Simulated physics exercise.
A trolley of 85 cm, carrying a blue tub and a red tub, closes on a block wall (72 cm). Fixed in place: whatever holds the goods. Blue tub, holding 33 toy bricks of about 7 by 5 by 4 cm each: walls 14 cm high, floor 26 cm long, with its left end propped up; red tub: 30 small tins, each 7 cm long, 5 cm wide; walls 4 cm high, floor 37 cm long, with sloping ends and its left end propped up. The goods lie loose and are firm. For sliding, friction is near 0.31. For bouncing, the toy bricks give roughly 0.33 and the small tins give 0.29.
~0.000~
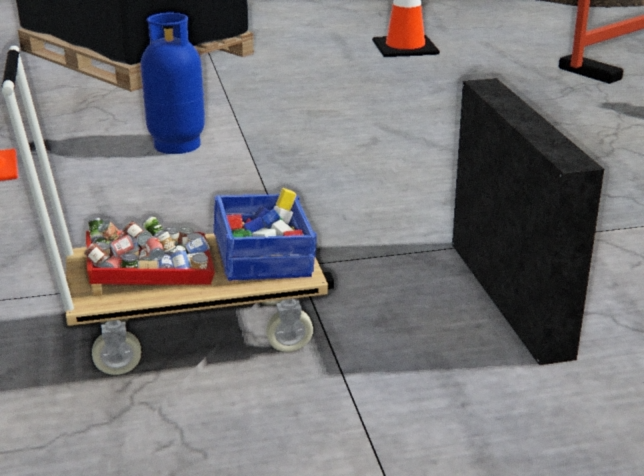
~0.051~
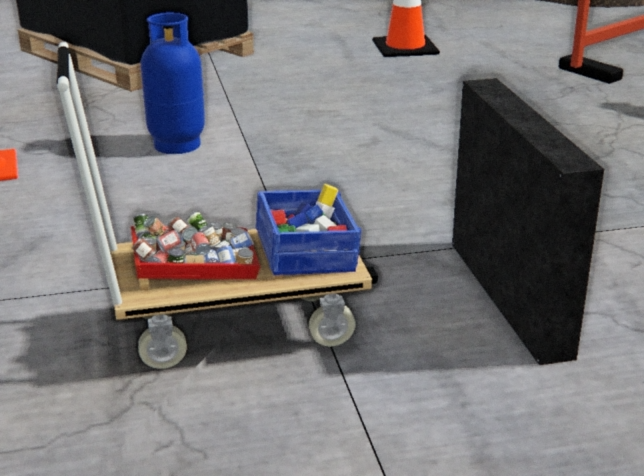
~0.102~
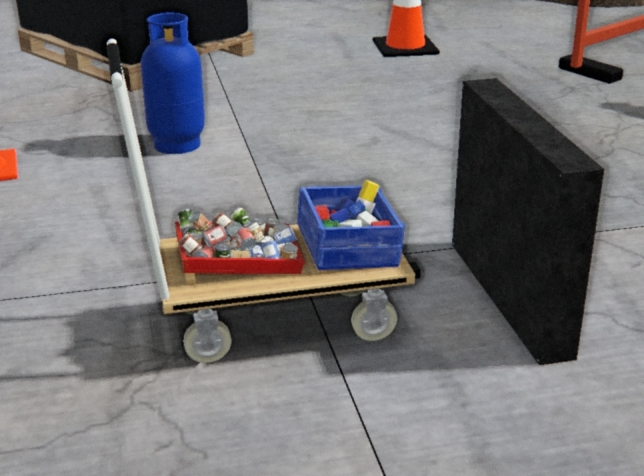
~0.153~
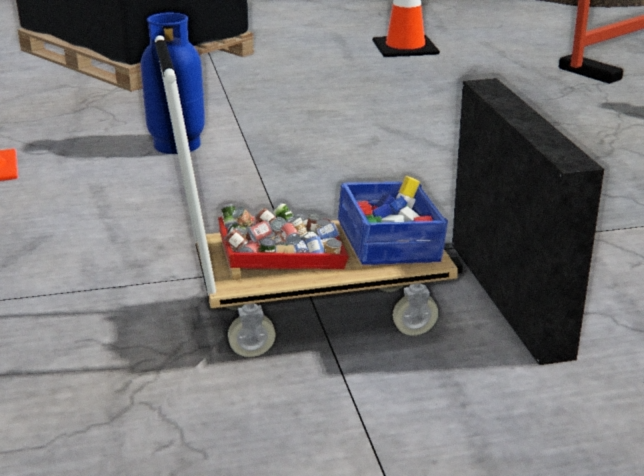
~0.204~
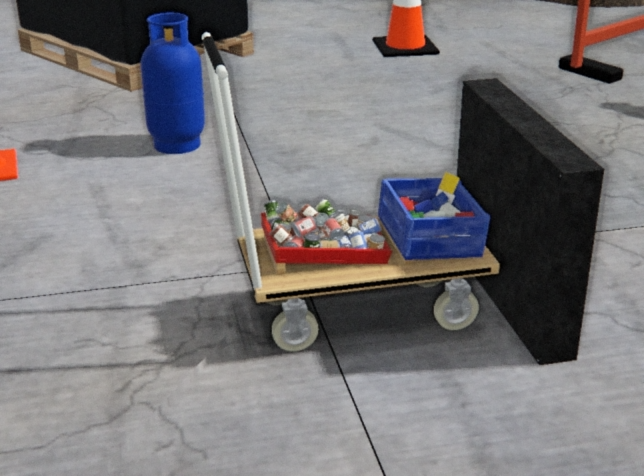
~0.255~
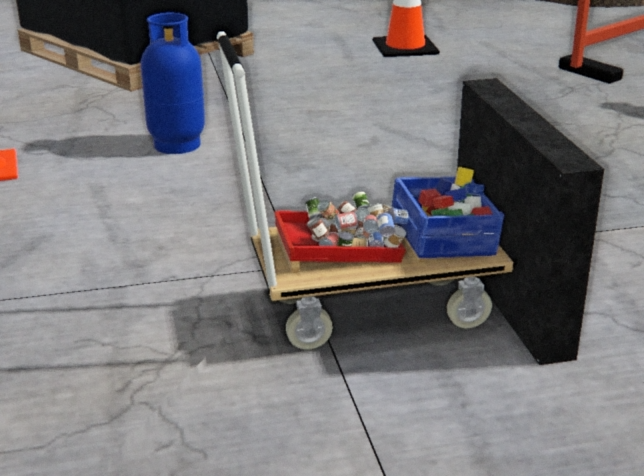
Flatbed trolley rolling right across concrete up to a black block, small tins shifting rightward in its red tub beside a blue tub of toy bricks.
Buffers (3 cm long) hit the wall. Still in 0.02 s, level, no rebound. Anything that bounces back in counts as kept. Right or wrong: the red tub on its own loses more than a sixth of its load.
Right.
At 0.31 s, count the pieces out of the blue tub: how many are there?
Out so far from the blue tub: Around 1.
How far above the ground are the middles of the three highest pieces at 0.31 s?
On average roughly 52 centimetres up.
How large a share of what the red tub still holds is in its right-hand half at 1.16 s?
90 per cent, about.
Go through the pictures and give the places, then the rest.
In the first frame (each is followed by its nearest rim corner in this view), red tub, (92, 269); blue tub, (234, 238); 66 cm short of the stop; none out.
Red tub, (140, 264); blue tub, (280, 233); 51 cm short of the stop, in the second frame.
Red tub, (187, 258); blue tub, (325, 228); 36 cm short of the stop, in the third frame.
Red tub, (233, 253); blue tub, (370, 223); 20 cm short of the stop, in the fourth frame.
Red tub, (279, 248); blue tub, (414, 219); 5 cm short of the stop, in the fifth frame.
Red tub, (293, 247); blue tub, (428, 217); stopped; 1 out, the lowest tin at (399, 216), in the sixth frame.
After 0.31 s, blue tub 32 in, 1 out and red tub 26 in, 4 out.
After 0.43 s, blue tub 33 in, 0 out and red tub 22 in, 8 out.
After 0.66 s, blue tub 32 in, 1 out and red tub 17 in, 13 out.
When it is over (at 1.16 s), blue tub 32 in, 1 out and red tub 17 in, 13 out. Asked share, 13 of 30, 43 per cent.
